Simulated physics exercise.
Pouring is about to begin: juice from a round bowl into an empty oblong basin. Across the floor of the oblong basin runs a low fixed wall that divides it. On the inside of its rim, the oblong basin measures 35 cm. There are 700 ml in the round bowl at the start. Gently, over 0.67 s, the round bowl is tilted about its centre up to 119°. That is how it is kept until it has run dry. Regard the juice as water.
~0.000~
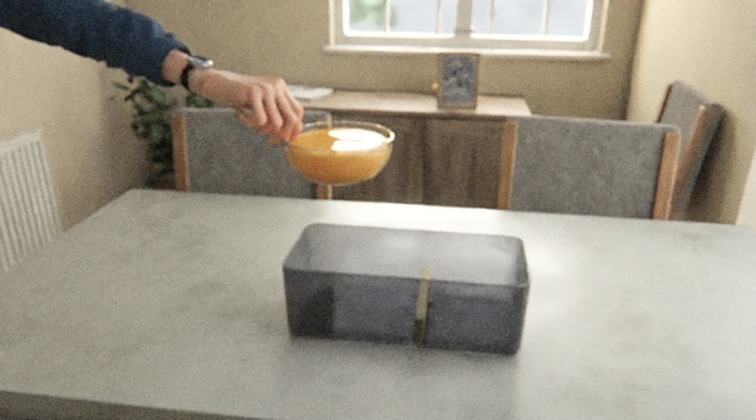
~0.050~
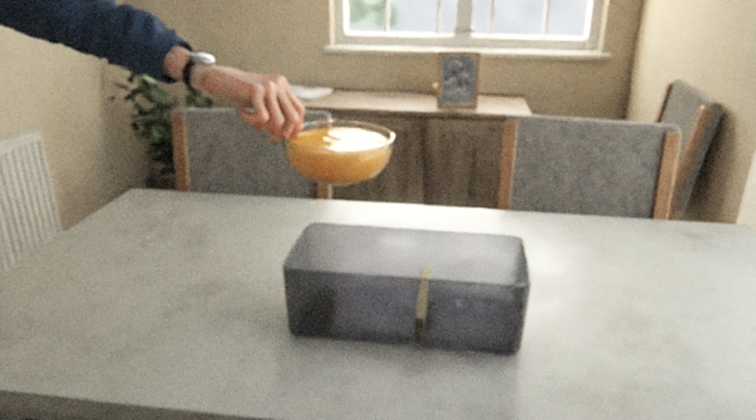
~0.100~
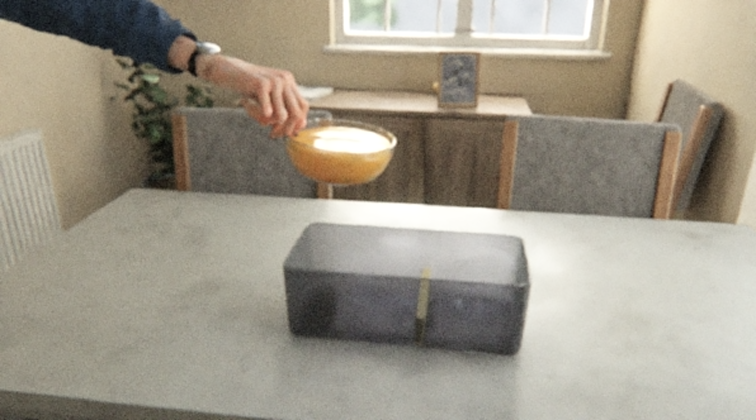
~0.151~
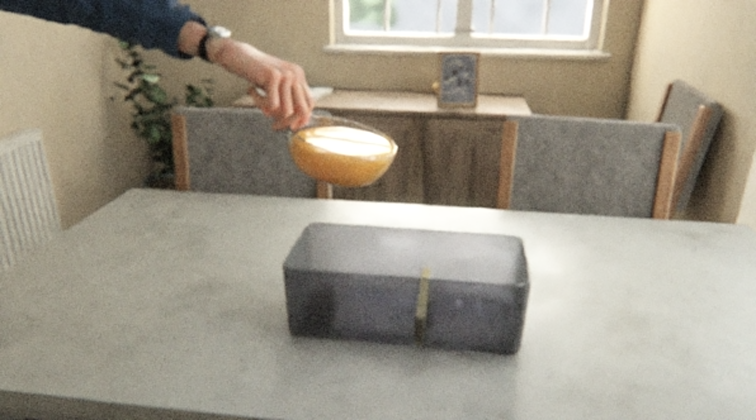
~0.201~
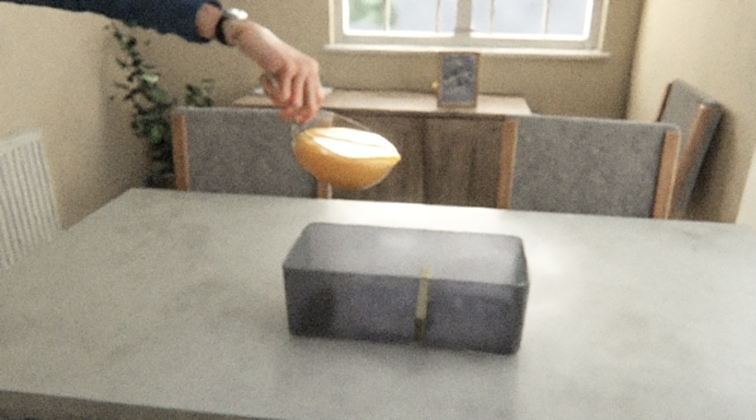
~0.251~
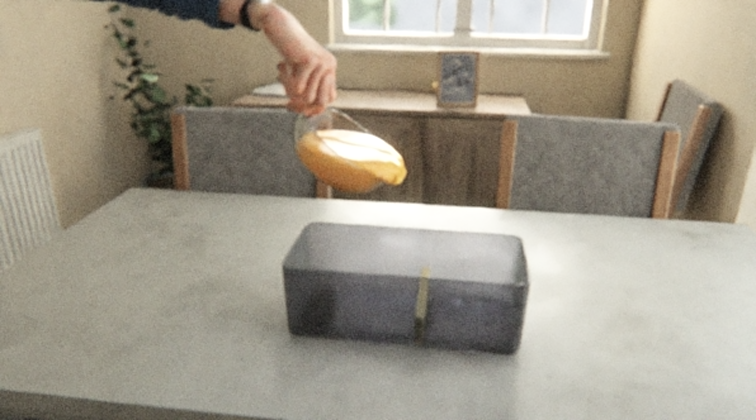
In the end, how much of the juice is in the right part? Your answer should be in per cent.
Roughly 46 percent is in the right part.
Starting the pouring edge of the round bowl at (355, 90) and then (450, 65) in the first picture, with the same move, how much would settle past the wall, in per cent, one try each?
The first try gives around 10 percent, the second around 70 percent.
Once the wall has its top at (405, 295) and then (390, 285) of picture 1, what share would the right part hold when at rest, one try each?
70 per cent first, 85 per cent second.
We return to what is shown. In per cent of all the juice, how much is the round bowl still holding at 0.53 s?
Close to 3 in a hundred.
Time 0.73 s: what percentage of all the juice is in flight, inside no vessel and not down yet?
Near 6 in a hundred.
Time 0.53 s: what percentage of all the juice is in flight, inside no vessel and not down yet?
24 per cent.
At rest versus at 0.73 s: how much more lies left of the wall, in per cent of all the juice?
About 3 percent.
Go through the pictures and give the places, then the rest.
It leans 0°; its right rim is at (392, 139); the juice meets the walls at (288, 139) and (391, 143); the oblong basin's rim runs from (295, 245) to (526, 261); the wall's top is at (423, 292), in the first frame.
It leans 2°; its right rim is at (392, 140); the juice meets the walls at (288, 137) and (391, 144), in the second frame.
It leans 6°; its right rim is at (394, 145); the juice meets the walls at (290, 135) and (392, 146), in the third frame.
It leans 14°; its right rim is at (395, 152); the juice meets the walls at (292, 134) and (393, 148), in the fourth frame.
It leans 25°; its right rim is at (394, 162); the juice meets the walls at (296, 134) and (394, 155); 4 per cent is over the edge, in the fifth frame.
It leans 37°; its right rim is at (392, 173); the juice meets the walls at (299, 137) and (382, 157); 13 per cent is over the edge, in the sixth frame.
Then, 0.53 s in, the tilt is 106° and 3 per cent is still to pour, 27 is left of the wall and 46 right of it.
Then, 0.73 s in, the tilt is 119° and 0 per cent is still to pour, 49 is left of the wall and 45 right of it.
Then, 0.94 s in, the tilt is 119° and 0 per cent is still to pour, 52 is left of the wall and 46 right of it.
Then, 1.17 s in, the tilt is 119° and 0 per cent is still to pour, 52 is left of the wall and 46 right of it.
Finally, 52 per cent lies left of the wall, 46 right of it and 2 outside.
